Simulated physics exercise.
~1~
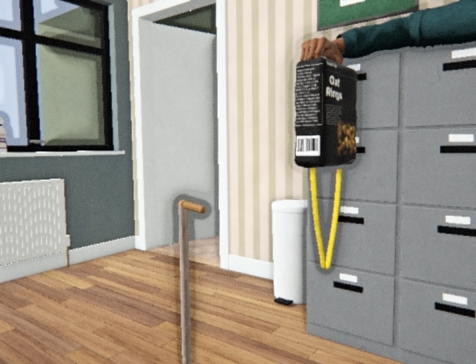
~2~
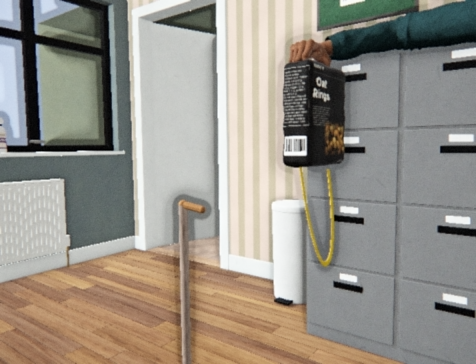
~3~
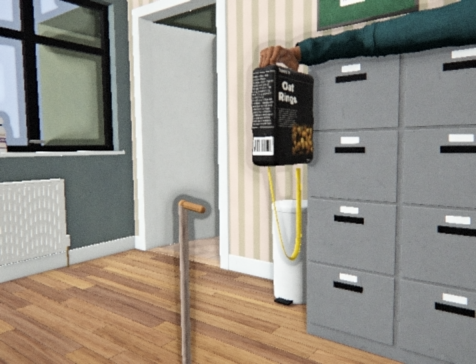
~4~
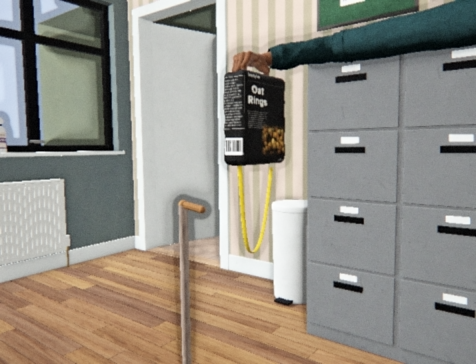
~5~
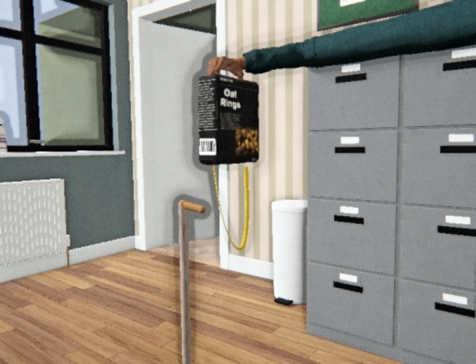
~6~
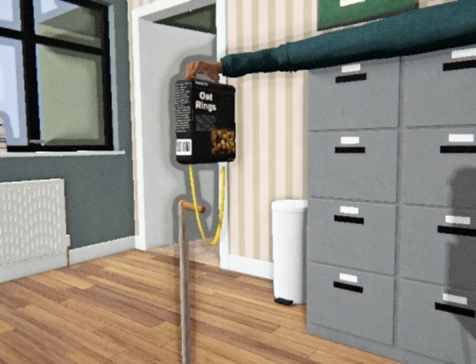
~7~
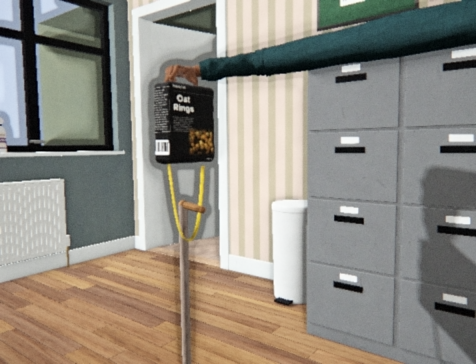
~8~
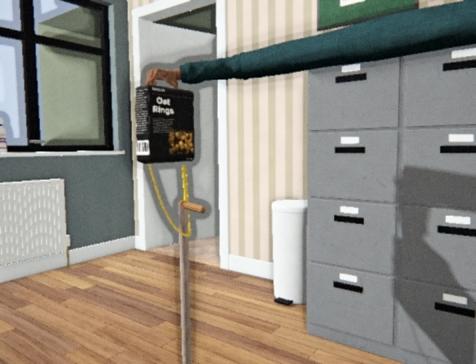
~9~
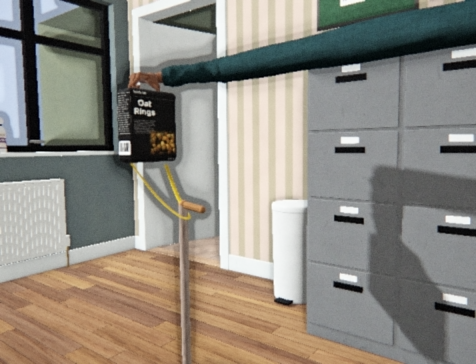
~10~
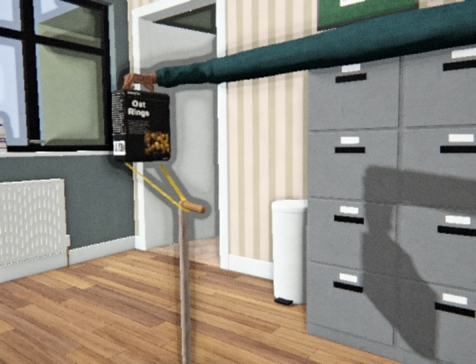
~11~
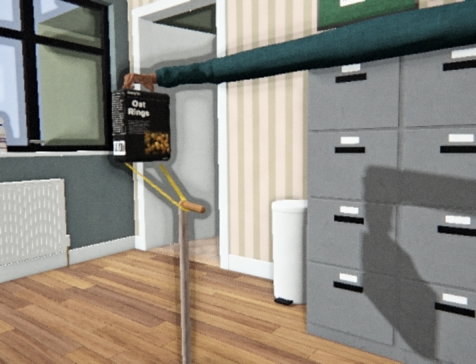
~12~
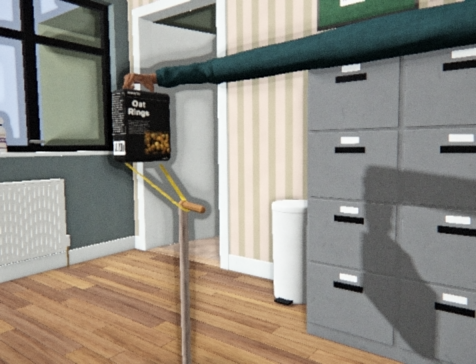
In an office, a hand carries a black bag left until its yellow loop snags a post.
